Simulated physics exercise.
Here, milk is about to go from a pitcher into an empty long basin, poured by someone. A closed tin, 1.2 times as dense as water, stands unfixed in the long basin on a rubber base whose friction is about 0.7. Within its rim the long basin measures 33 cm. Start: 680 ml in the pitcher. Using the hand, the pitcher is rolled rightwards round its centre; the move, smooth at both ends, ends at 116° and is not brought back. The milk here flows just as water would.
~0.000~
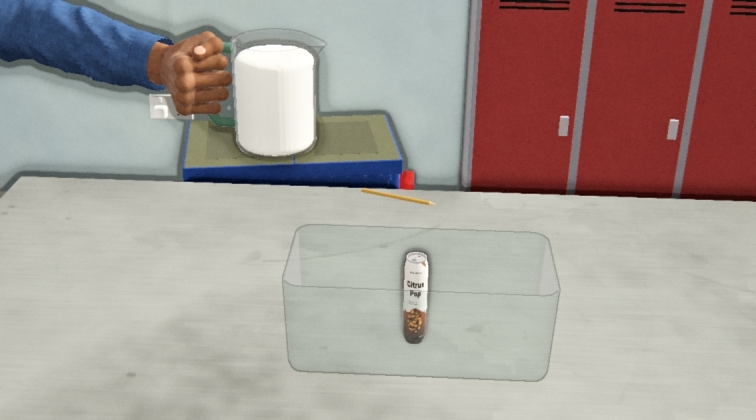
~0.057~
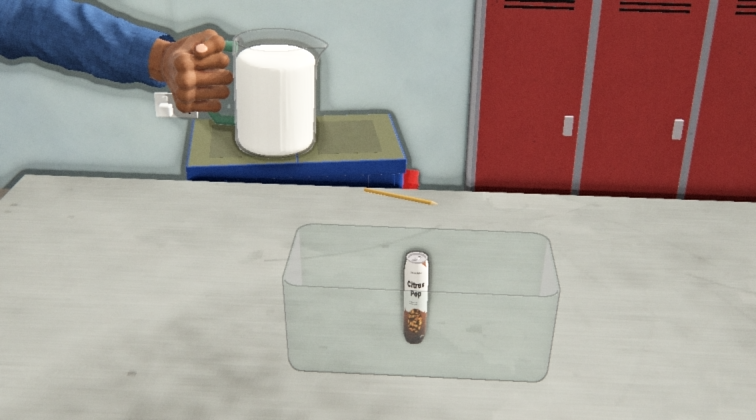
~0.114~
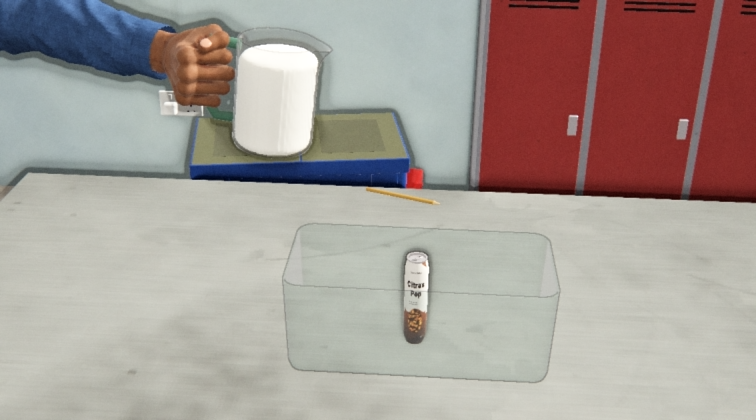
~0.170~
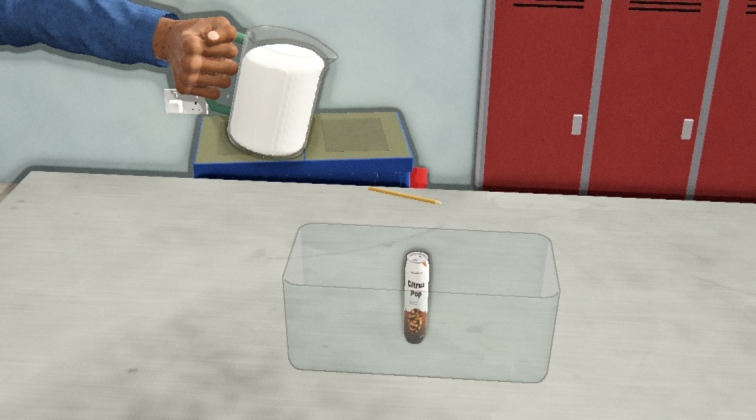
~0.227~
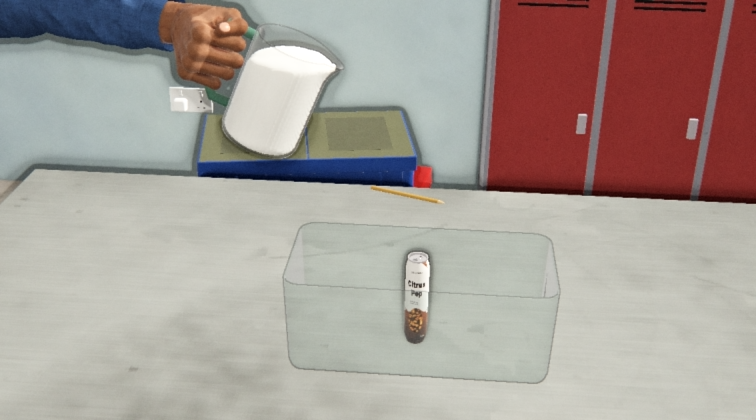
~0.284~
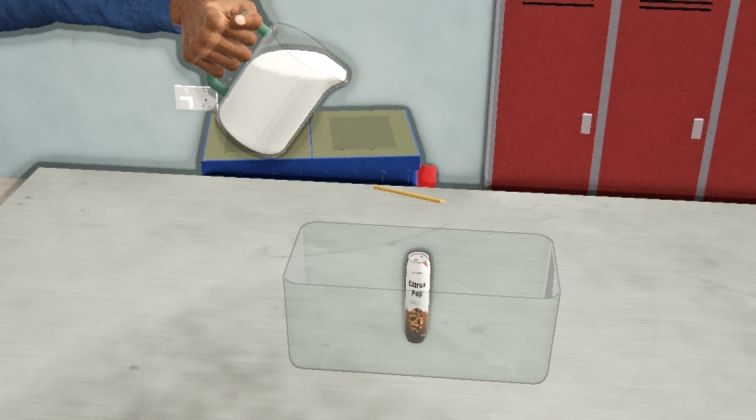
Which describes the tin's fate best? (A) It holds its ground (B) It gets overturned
Option B: It gets overturned.
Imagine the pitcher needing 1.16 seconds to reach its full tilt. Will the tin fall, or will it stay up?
In that case the tin overturns.
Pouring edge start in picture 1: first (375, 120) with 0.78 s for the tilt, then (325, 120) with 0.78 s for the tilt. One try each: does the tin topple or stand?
Try 1: Tipped over; try 2: Still standing.
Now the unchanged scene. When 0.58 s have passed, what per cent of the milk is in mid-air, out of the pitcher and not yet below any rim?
I'd say close to 30 per cent.
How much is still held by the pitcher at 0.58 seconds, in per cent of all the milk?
Close to 62 in a hundred.
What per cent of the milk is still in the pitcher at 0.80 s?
12 in a hundred, give or take.
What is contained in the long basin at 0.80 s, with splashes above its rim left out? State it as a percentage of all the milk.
62 per cent or thereabouts.
Then, 0.58 s in, the tilt is 99° and 61 per cent is still to pour; the tin stands where it began.
Then, 0.80 s in, the tilt is 116° and 12 per cent is still to pour; the tin stands 3 cm from where it began.
Then, 1.03 s in, the tilt is 116° and 0 per cent is still to pour; the tin lies on its side.
Then, 1.28 s in, the tilt is 116° and 0 per cent is still to pour; the tin lies on its side.
Finally, the tin lies on its side.
